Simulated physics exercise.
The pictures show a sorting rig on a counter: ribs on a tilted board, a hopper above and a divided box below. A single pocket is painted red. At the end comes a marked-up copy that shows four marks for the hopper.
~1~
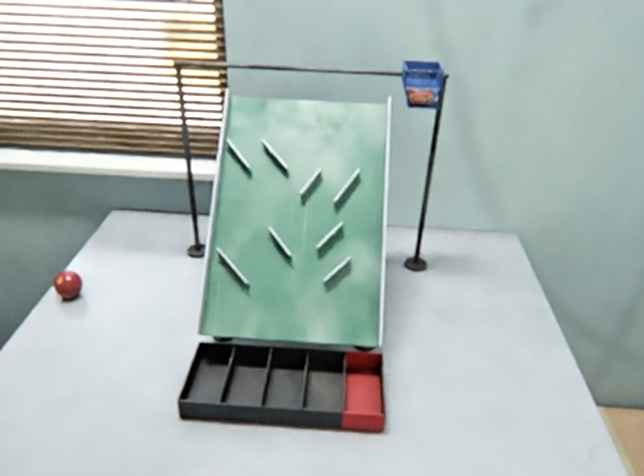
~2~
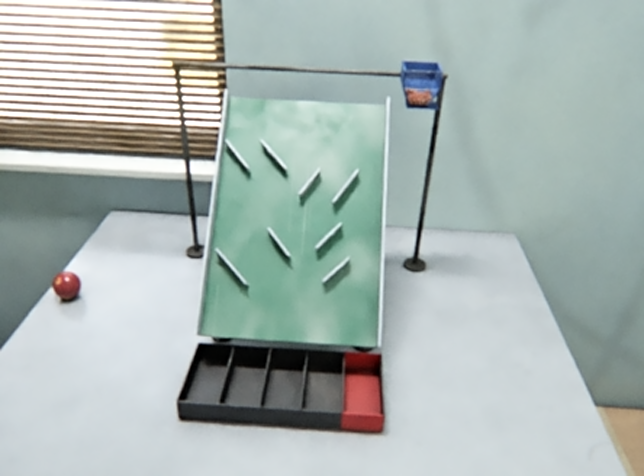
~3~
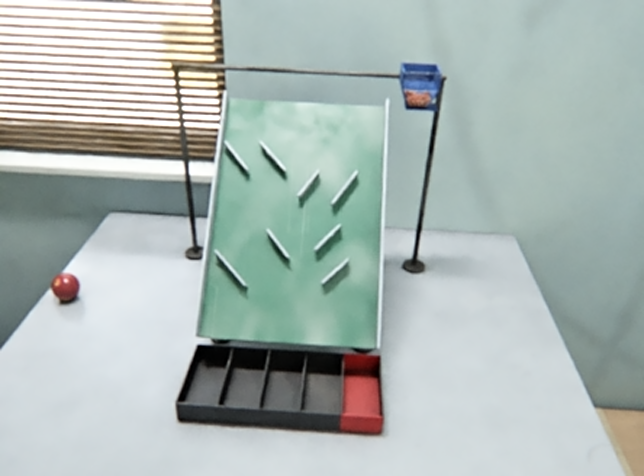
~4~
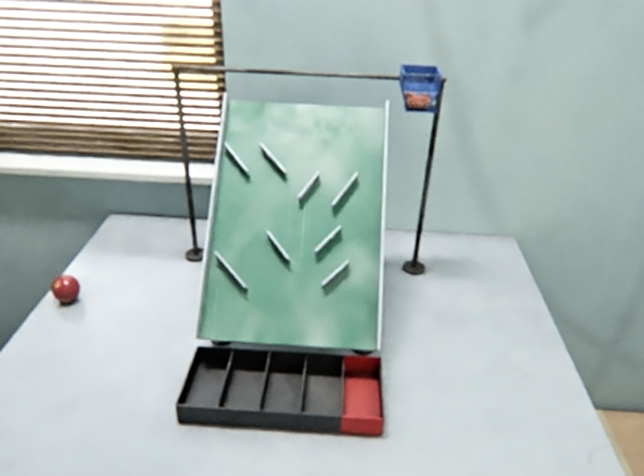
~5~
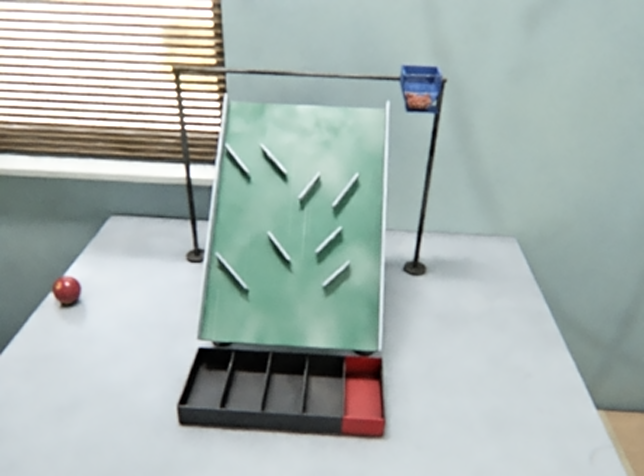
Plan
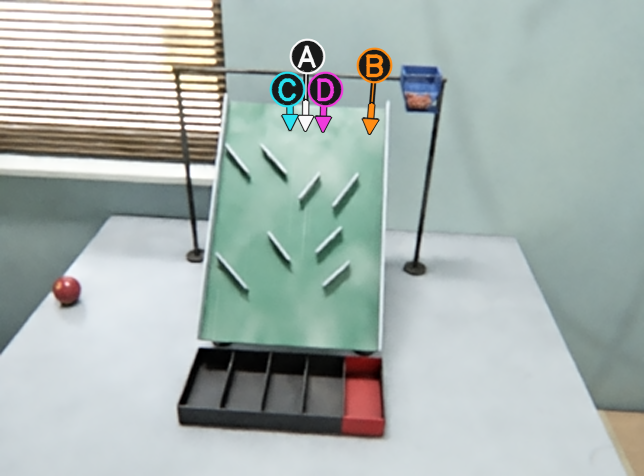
Nothing on the pale counter moves except the view itself, which drifts very slightly, looking slightly down from the front toward a grey-green wall and slatted blinds at left. A tilted green board with slanted ribs stands before a dark crossbar, a blue hopper holding reddish pellets at upper right, a red ball at left. Below sits a black divided box, its rightmost pocket red, everything staying still.
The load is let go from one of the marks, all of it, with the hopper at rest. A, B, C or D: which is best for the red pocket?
Choose B.
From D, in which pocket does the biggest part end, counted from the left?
The third.
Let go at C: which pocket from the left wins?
It is the fourth one.
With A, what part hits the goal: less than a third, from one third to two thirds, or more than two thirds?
Mark A gives less than a third.
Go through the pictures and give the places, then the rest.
The first picture shows hopper at (419, 96), clay pellets, door shut.
The second picture shows ribs (226, 140) to (248, 168), (261, 140) to (286, 168), (299, 194) to (320, 168).
The third picture shows ribs (332, 203) to (357, 171), (268, 229) to (289, 257), (315, 249) to (340, 224).
The fourth picture shows ribs (215, 252) to (245, 286), (323, 284) to (349, 261).
The fifth picture shows red pocket at (363, 425), number 5 of 5 from the left.
On the marked copy, mark A meets the board at (305, 125); mark B meets the board at (369, 128); mark C meets the board at (290, 124); mark D meets the board at (323, 126).
Choosing A, none in the red pocket, nearly all in other pockets.
Choosing B, most in the red pocket, about a quarter in other pockets.
Choosing C, none in the red pocket, all in other pockets.
Choosing D, none in the red pocket, all in other pockets.
